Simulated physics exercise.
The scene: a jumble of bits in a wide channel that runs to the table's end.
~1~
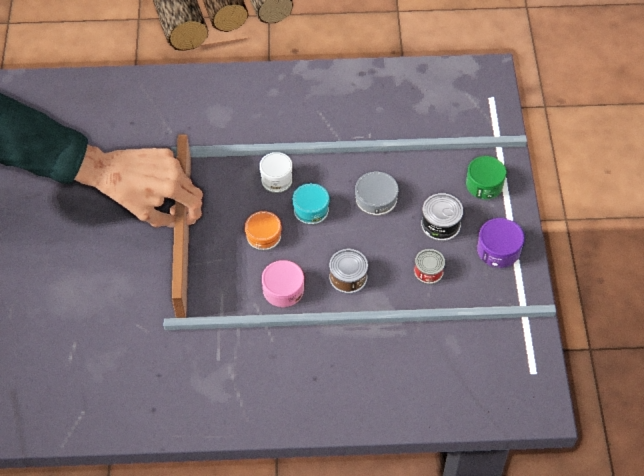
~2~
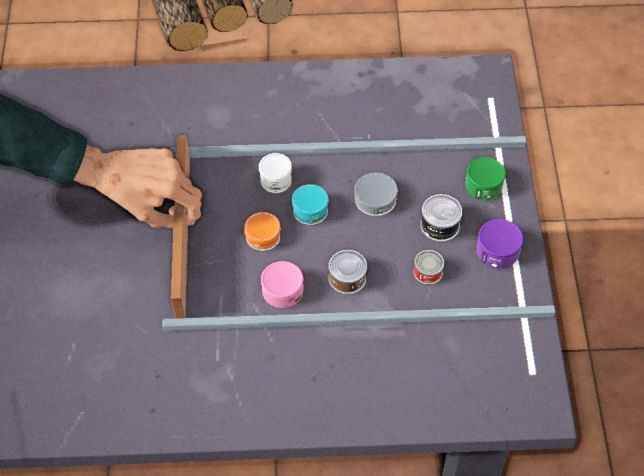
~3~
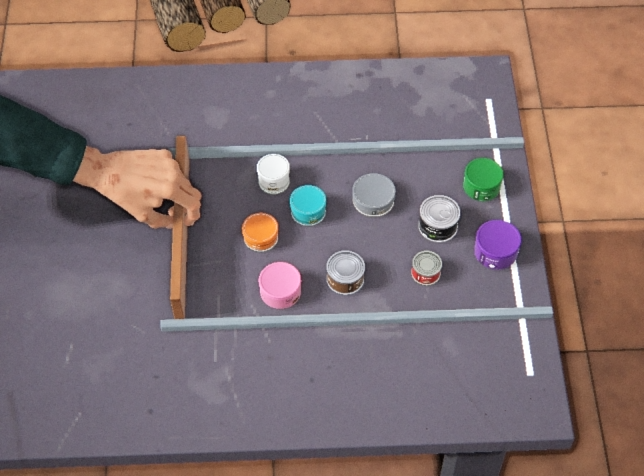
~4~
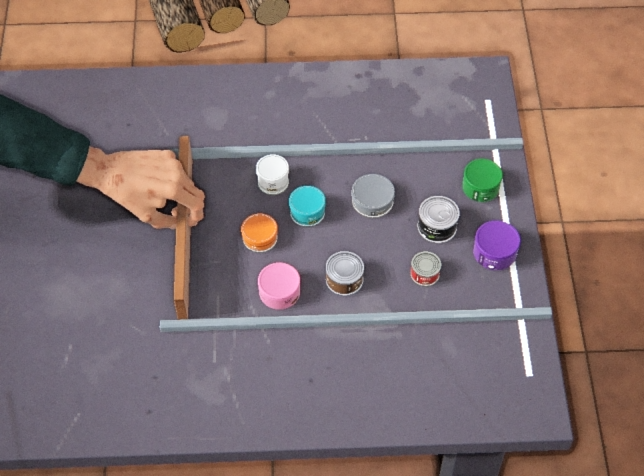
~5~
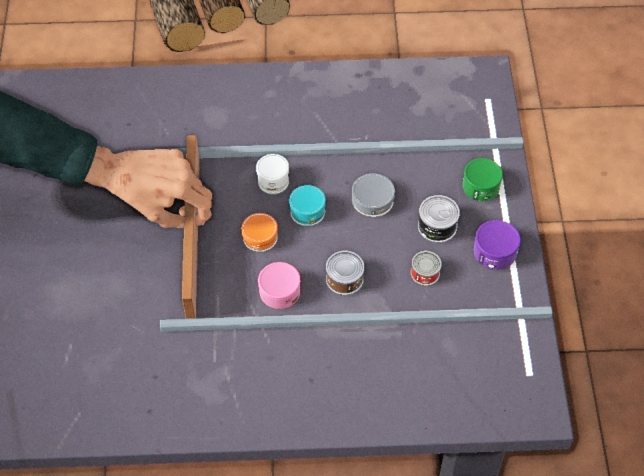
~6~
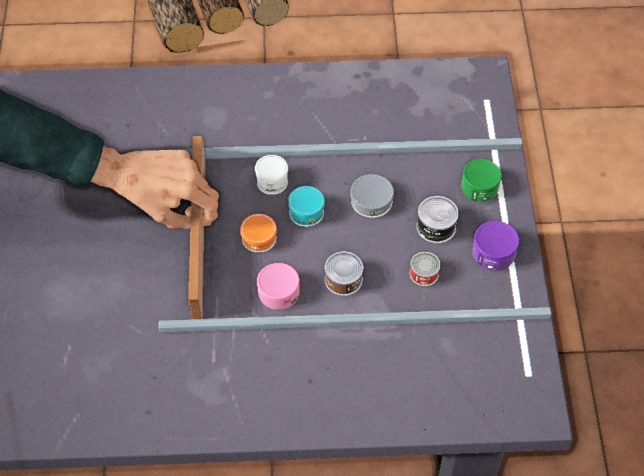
A hand slides a wooden board slightly right toward colourful pots and tins that stay still.
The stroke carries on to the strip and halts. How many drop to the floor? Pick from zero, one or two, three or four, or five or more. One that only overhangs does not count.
The number that fall off is five or more.
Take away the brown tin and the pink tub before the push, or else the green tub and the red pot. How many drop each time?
First 4, then 3.
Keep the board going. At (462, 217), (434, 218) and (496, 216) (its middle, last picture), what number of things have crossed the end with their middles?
It would be 1, 0 and 5.
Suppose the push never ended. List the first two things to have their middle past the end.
Earliest first: The green tub, the purple tub.
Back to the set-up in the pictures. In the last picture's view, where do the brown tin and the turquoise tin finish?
First (531, 255), then (520, 191).
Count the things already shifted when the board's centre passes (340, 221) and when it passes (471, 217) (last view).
At the one place 7, at the other 10.
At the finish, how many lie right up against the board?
5 of them.
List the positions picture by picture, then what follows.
The first frame shows purple tub (500, 243); green tub (486, 178); black tin (442, 217); board (182, 224); tape (511, 225).
The second frame shows green tub (485, 179); white tin (276, 174).
The third frame shows black tin (439, 219); turquoise tin (308, 206).
The fourth frame shows purple tub (496, 246); red pot (426, 269).
The fifth frame shows green tub (482, 180); grey pot (373, 195).
The sixth frame shows purple tub (496, 246); green tub (481, 181); black tin (437, 220); board (197, 226); tape (506, 227).
Soon after, none off yet; purple tub at rest near (496, 246); green tub at rest near (481, 181); black tin at rest near (437, 220).
Then, none off yet; purple tub moving near (504, 245); green tub moving near (490, 179); black tin moved a little near (455, 215).
By the end, the number that fall off is five or more; fallen, grey pot, red pot, black tin, green tub and purple tub.
